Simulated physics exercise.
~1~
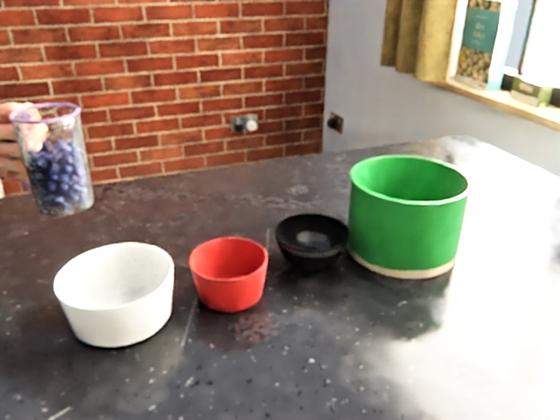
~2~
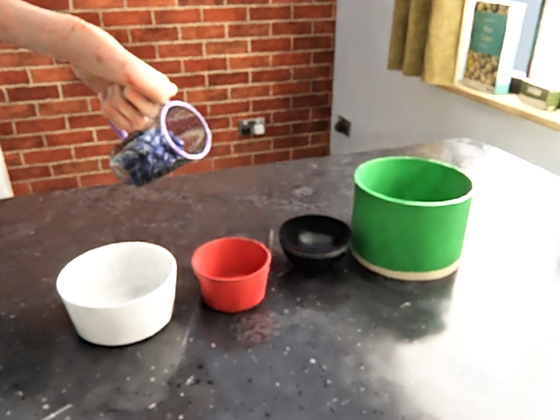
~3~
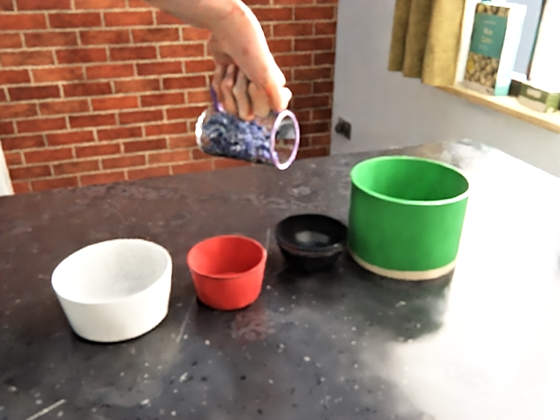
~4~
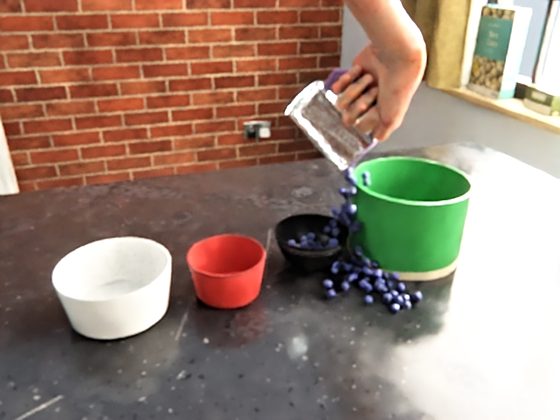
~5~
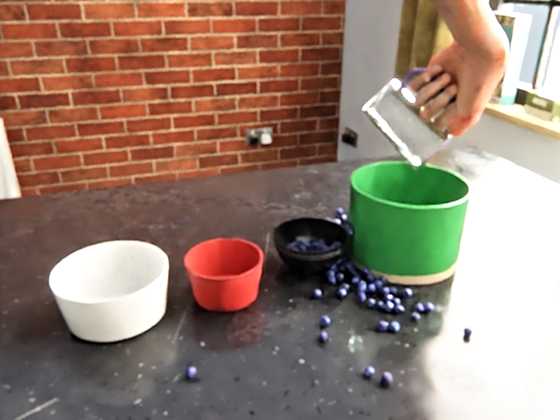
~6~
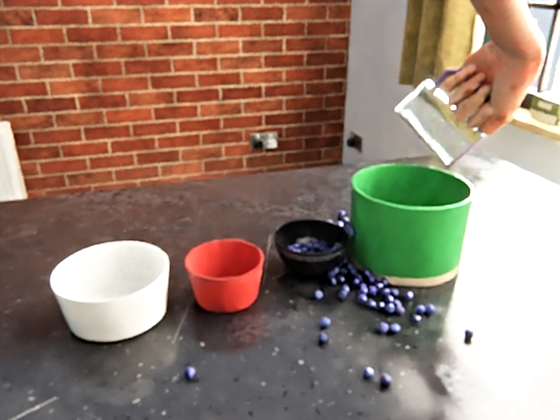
The footage shows a hand carrying a clear cup of blueberries rightward above a white dish, a red dish, a black bowl and a green pot, tipping it until the berries spill out, many landing in the black bowl and many scattered on the dark table.
